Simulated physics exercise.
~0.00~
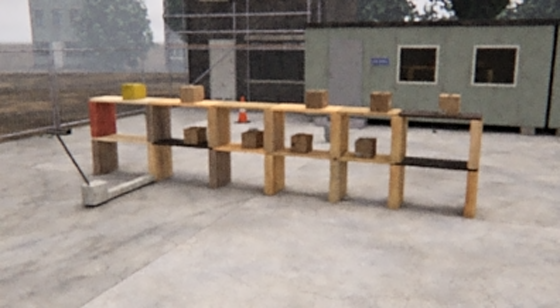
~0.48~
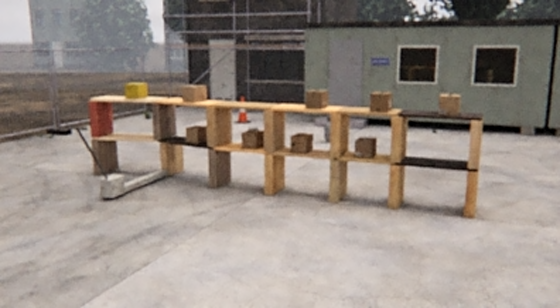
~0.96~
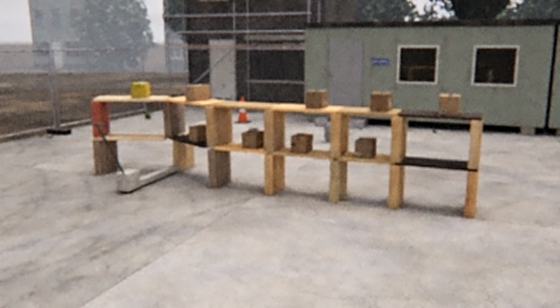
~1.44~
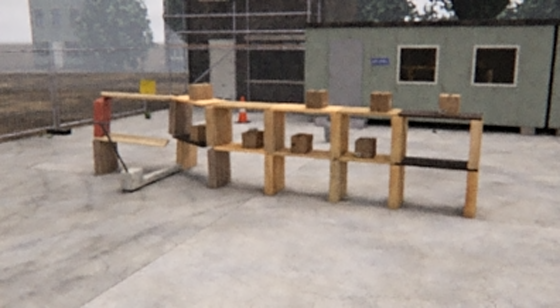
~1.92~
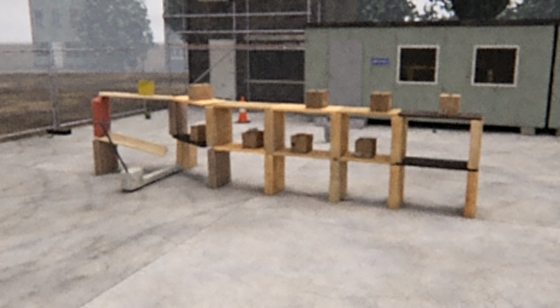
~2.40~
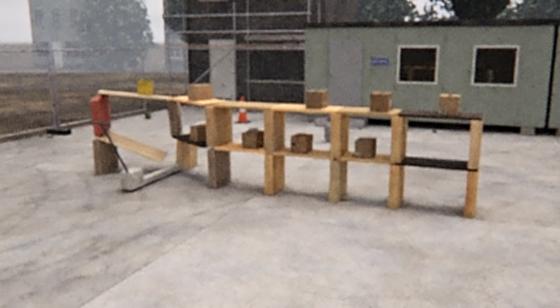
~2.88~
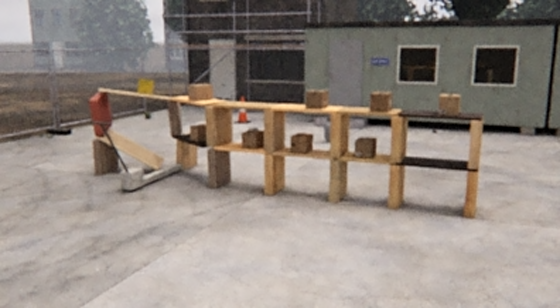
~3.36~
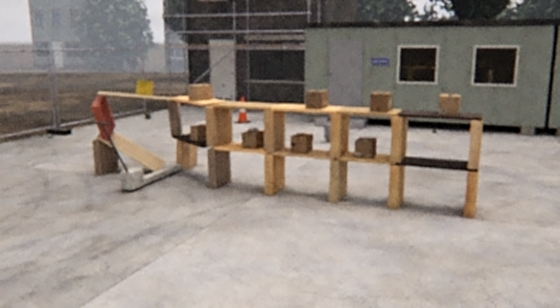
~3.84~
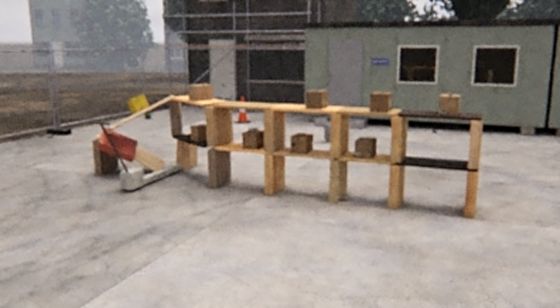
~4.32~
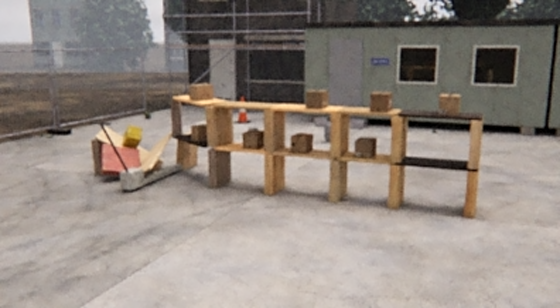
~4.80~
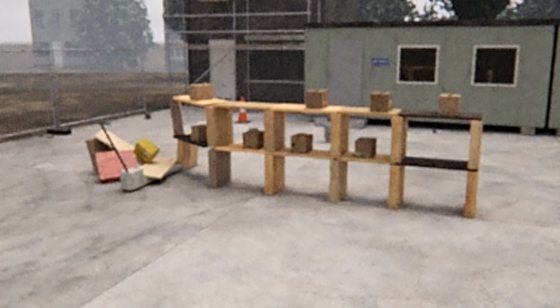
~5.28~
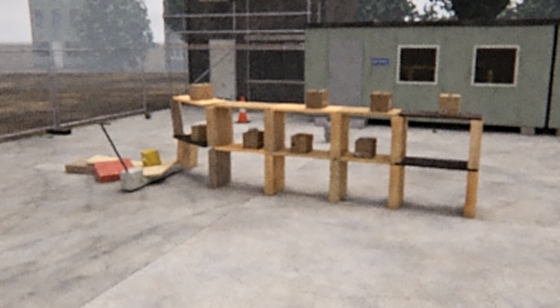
A low jack slides right into the shelving's left end, which collapses while the rest stands.
